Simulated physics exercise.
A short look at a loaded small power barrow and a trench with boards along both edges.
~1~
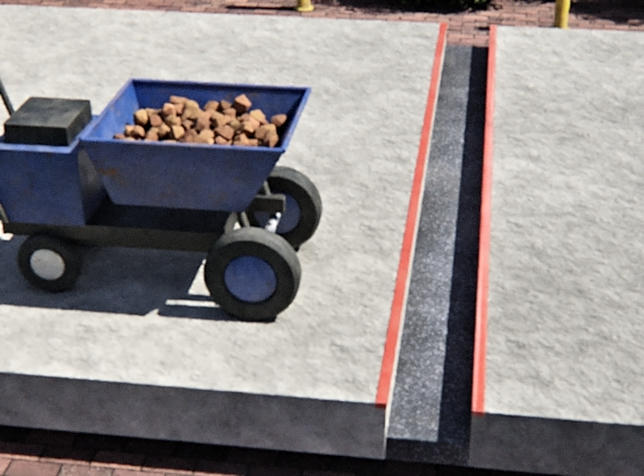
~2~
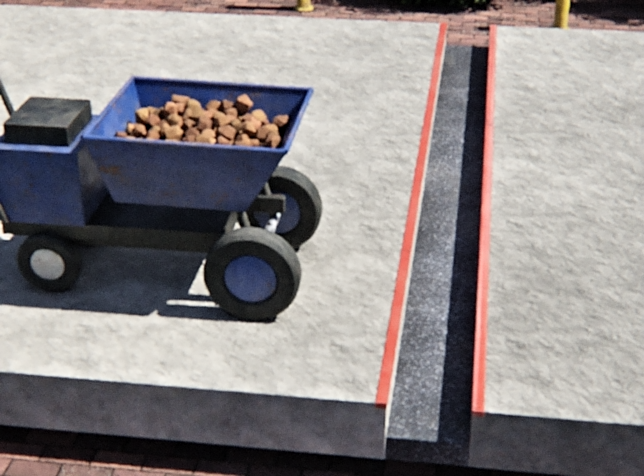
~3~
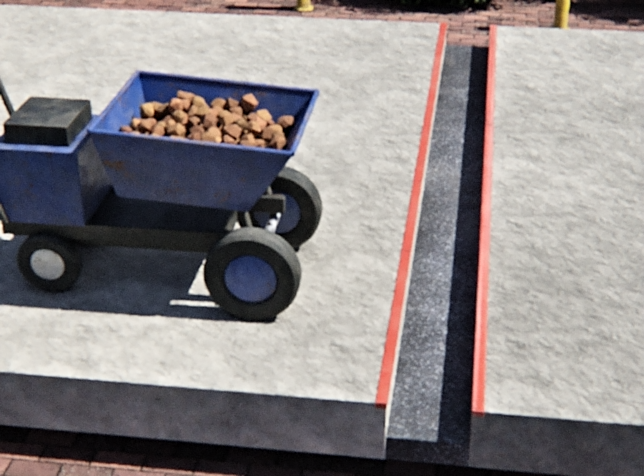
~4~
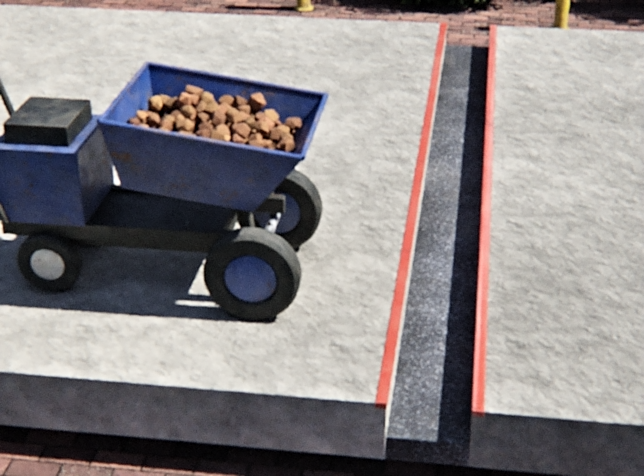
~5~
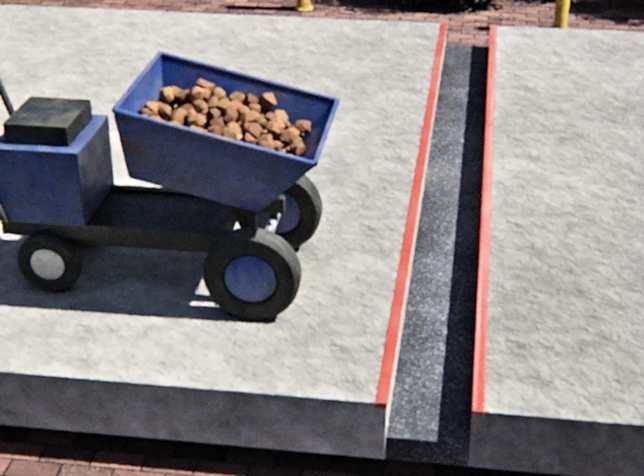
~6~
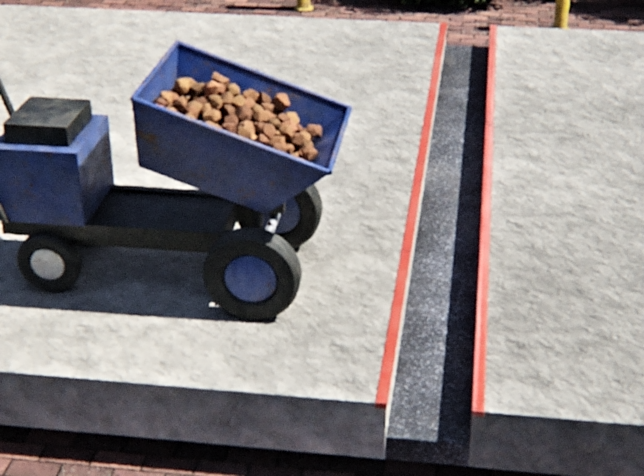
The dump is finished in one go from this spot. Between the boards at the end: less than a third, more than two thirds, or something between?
In the trench: More than two thirds.
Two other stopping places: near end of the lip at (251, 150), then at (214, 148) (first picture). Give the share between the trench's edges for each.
Near 70 % and 40 %.
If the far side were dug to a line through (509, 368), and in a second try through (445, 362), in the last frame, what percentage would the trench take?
In turn 100 and 50 in a hundred.
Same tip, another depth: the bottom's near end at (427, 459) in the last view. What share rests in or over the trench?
Close to 100 per cent.
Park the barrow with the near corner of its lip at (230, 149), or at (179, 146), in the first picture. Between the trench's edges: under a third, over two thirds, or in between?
First the middle third, then under a third.
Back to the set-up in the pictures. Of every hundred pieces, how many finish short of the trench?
About 0 per cent.
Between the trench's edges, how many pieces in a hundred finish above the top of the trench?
Near 25 %.
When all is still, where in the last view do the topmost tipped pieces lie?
At about (425, 279).
Soon, skip tipped steeply; all in the skip.
A while on, skip tipped right over; most in the skip; about a quarter in or heaped over the trench; a stray few falling.
Towards the end, skip tipped right over; about a quarter in the skip; most in or heaped over the trench; a stray few beyond it.
Finally, skip tipped right over; a small part in the skip; a stray few short of the trench; most in or heaped over the trench; a stray few beyond it.
